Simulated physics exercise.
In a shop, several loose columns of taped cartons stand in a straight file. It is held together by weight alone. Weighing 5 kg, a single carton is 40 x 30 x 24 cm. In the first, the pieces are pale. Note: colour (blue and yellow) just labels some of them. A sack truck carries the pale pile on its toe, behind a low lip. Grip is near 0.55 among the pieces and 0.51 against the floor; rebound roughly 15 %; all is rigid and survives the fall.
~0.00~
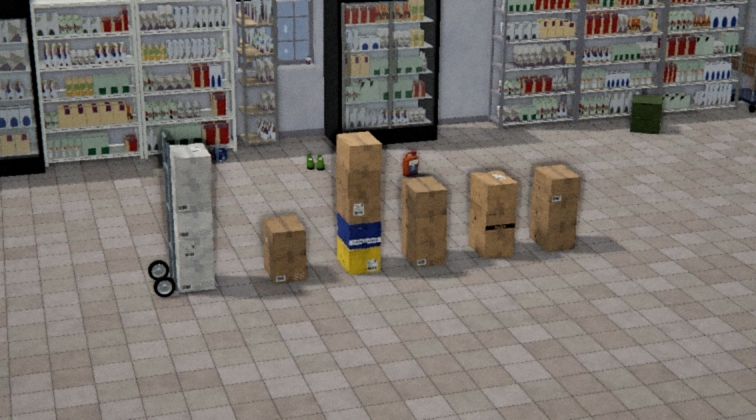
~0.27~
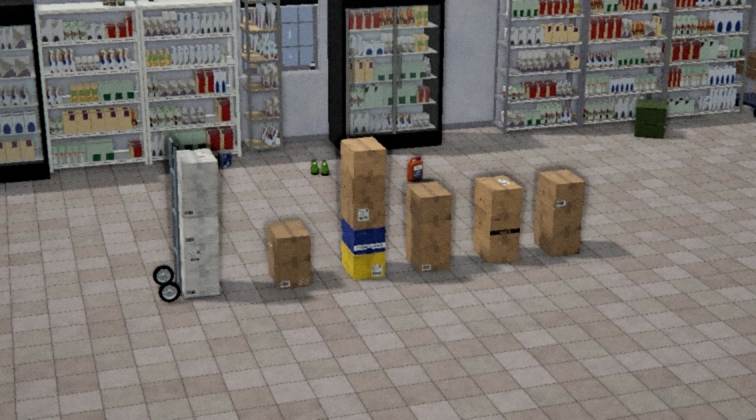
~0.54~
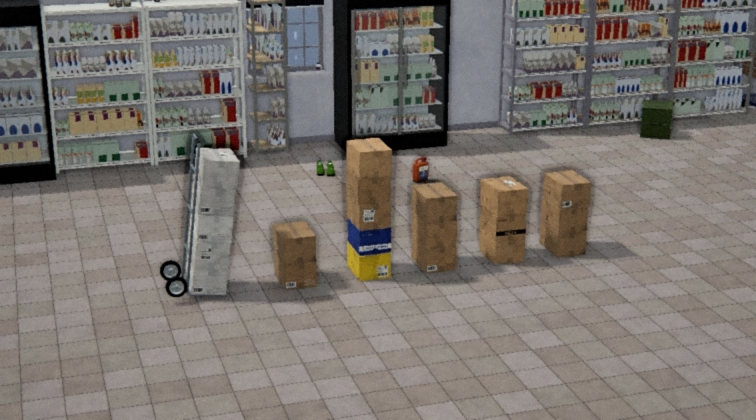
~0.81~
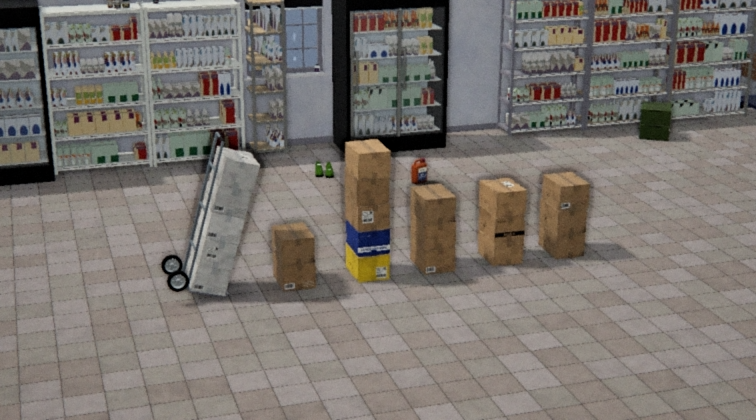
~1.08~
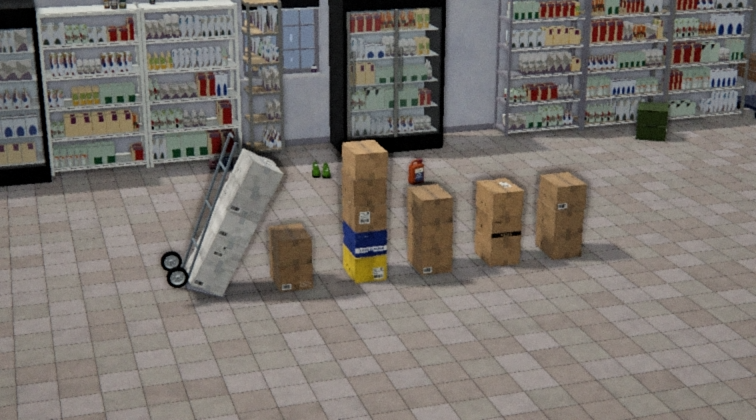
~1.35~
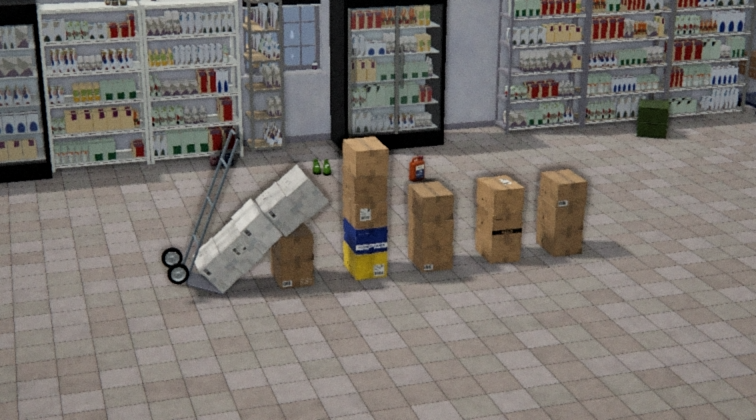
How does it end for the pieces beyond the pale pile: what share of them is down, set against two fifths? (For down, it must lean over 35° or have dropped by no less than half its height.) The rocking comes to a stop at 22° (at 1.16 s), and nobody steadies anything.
Lower than two fifths.
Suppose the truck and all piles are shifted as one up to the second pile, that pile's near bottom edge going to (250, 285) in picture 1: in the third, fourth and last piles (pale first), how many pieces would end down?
After that shift, the third pile would have 0 down, the fourth 0 and the last 0.
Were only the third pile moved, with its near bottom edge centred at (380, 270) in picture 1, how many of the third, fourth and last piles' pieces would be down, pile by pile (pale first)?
Third 0; fourth 0; last 0.
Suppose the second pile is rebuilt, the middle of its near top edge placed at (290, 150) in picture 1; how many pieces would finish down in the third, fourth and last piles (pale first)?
Counts down - third: 5; fourth: 3; last: 0.
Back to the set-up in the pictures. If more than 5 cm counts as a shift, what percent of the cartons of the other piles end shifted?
Result: 5 per cent.
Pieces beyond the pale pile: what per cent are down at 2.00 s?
0 percent by then.
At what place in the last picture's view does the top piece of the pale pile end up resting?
(334, 262).
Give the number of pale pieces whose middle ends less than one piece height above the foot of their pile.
Count: 3.
Around 1.52 s, 5 of the pale pile down; none of the 16 other cartons down, 1 disturbed.
Around 2.00 s, 5 of the pale pile down; none of the 16 other cartons down, 4 disturbed; blue carton displaced 25 mm.
Finally (3.1 s), 5 of the pale pile down; none of the 16 other cartons down, 3 disturbed; blue carton displaced 25 mm; yellow carton unmoved. That is 0 per cent. Seen by the last camera, middles, blue carton near (368, 233), yellow carton near (366, 258).
